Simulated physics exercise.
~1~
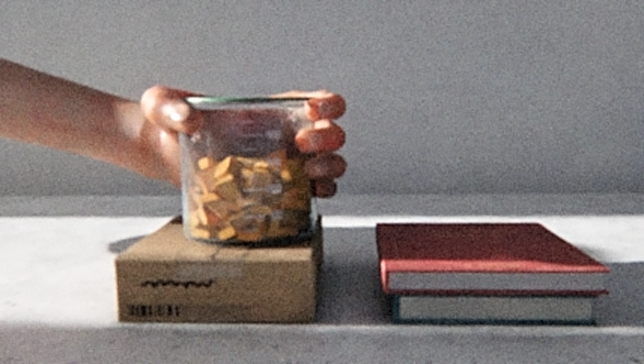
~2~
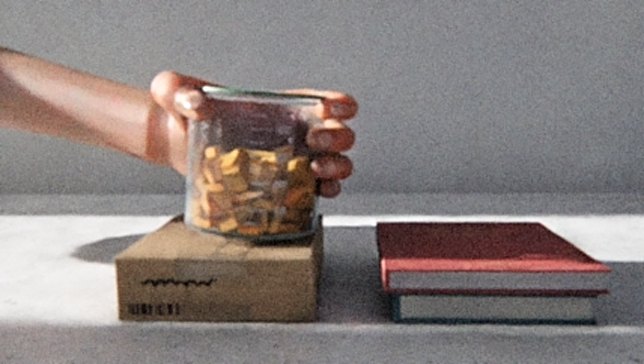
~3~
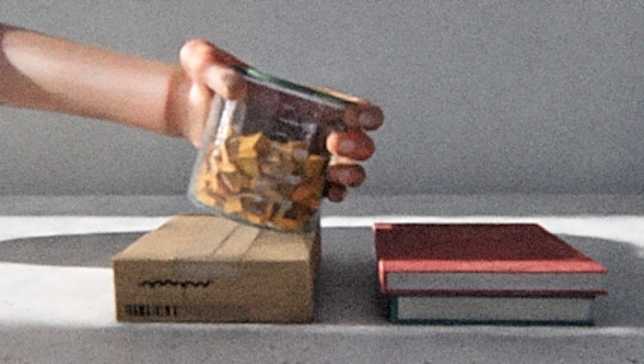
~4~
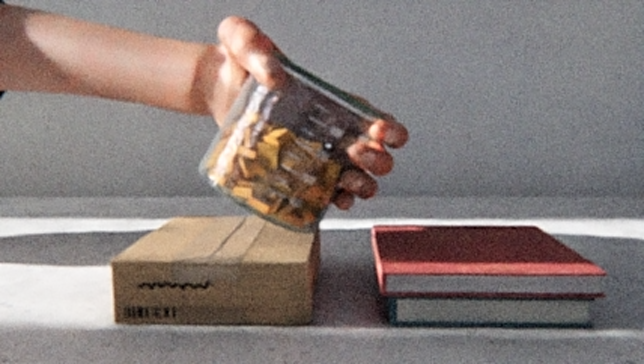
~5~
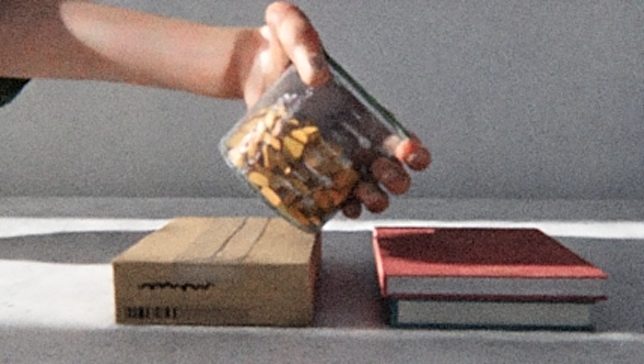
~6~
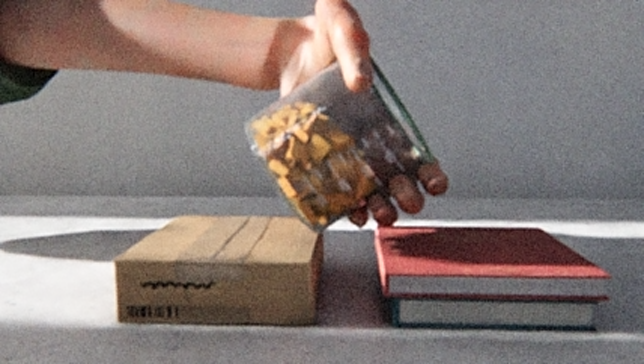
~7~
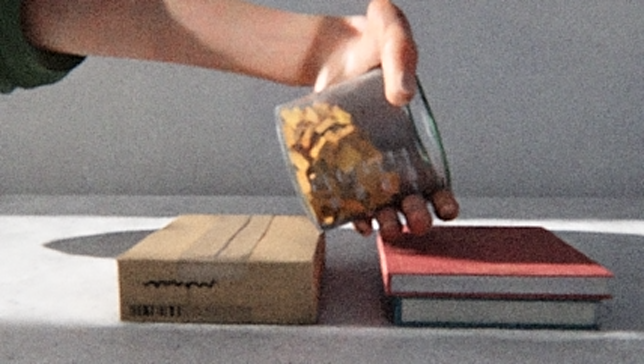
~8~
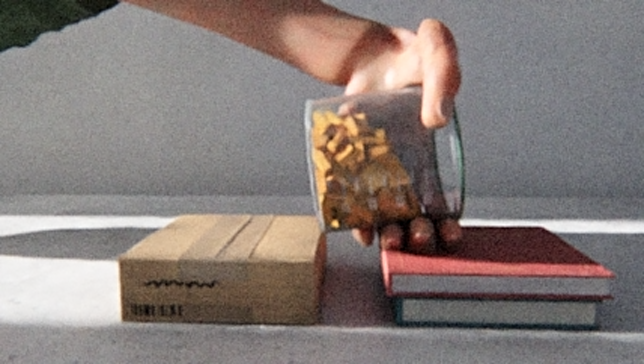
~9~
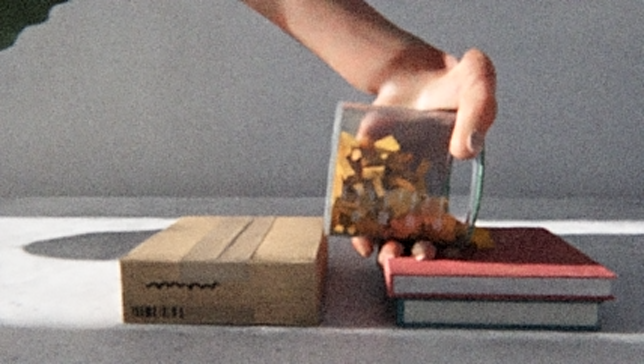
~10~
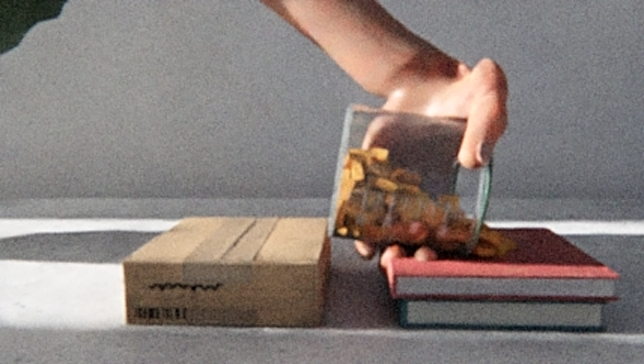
An open clear beaker, partly filled with small orange-yellow crackers, stands upright on a cardboard box, gripped by a hand reaching in from the left. The hand lifts it slightly and begins tipping it to the right, toward a red book lying on top of another. As the beaker moves across the gap, it leans further and the crackers stay inside. It then sinks onto its side, its rim coming down over the books. The crackers slide toward the opening, and it ends resting against the pile, tipped just past level, with a few spilled onto the red cover.
